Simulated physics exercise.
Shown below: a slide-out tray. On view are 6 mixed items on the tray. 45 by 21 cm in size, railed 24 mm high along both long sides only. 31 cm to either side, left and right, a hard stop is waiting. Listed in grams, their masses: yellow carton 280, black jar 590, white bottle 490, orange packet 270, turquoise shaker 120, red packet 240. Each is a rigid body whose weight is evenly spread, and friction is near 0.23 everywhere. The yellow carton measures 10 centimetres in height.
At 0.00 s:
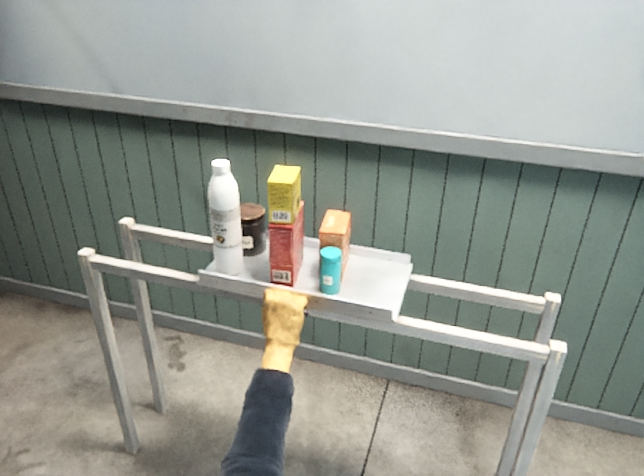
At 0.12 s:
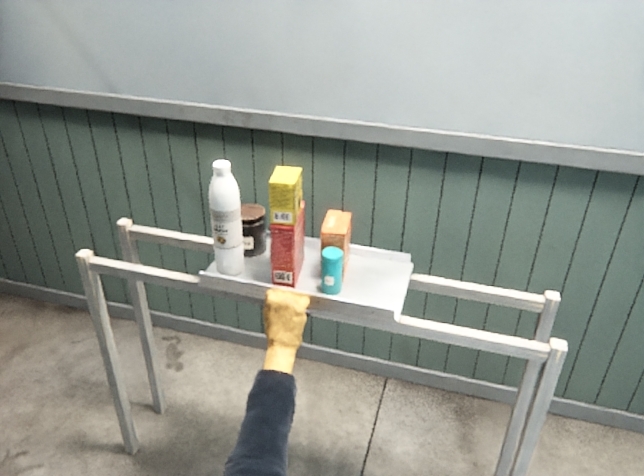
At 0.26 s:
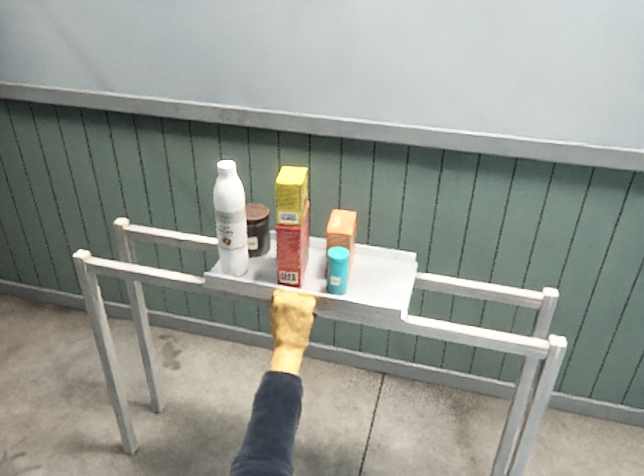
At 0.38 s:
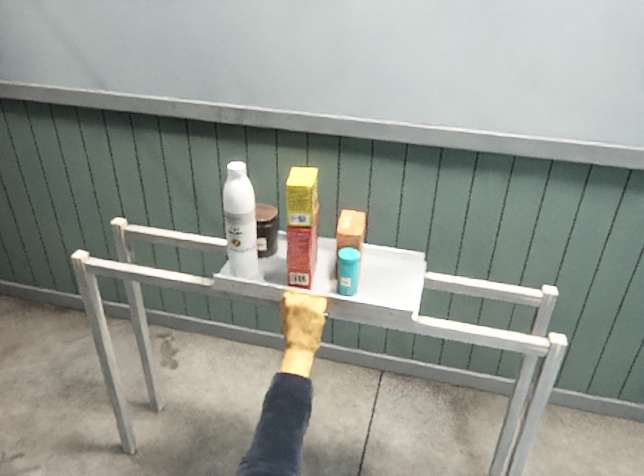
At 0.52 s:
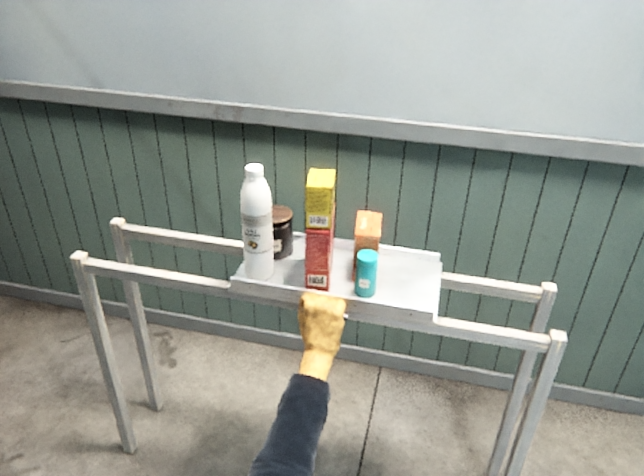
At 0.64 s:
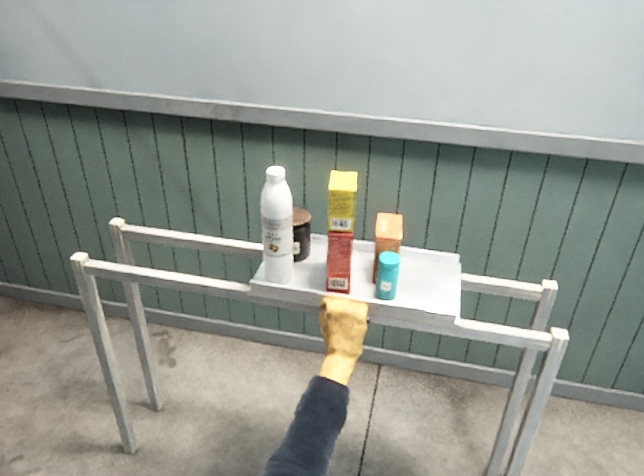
A gloved hand grips the front edge of a pale tray resting on two light rails, seen from slightly above in front of a green panelled wall and concrete floor. On it stand a white bottle and black jar at left, a yellow carton atop a red packet, and an orange packet behind a turquoise shaker at right. The hand slides the loaded tray steadily a short way right, while the camera stays still.
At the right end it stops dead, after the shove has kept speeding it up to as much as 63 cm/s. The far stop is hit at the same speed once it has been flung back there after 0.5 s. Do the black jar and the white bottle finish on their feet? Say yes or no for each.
Black jar - yes; white bottle - yes.
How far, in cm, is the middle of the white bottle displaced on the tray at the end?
Roughly 0 cm.
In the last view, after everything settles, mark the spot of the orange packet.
It settles somewhere near (216, 225).
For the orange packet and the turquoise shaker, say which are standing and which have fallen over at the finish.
In the last frame the orange packet remains up and the turquoise shaker remains up.
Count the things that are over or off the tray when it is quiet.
All told, 2.
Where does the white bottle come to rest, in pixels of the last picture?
Around (100, 202).
After 1.24 s, tray 31 cm right; white bottle moved 8 cm near (401, 244); black jar moved 8 cm near (405, 250); yellow carton 20° off upright.
After 2.04 s, tray 27 cm right; yellow carton now off the tray; white bottle moved 8 cm near (381, 241); black jar moved 8 cm near (387, 248).
After 3.44 s, tray 28 cm left; white bottle moved 8 cm near (141, 208); black jar moved 8 cm near (169, 217); red packet 36° off upright.
In the end (4.2 s), off the tray and tipped over, yellow carton; toppled on the tray, red packet; the other 4 under 5 cm from the start. In the last view, black jar near (130, 211), white bottle near (100, 202).
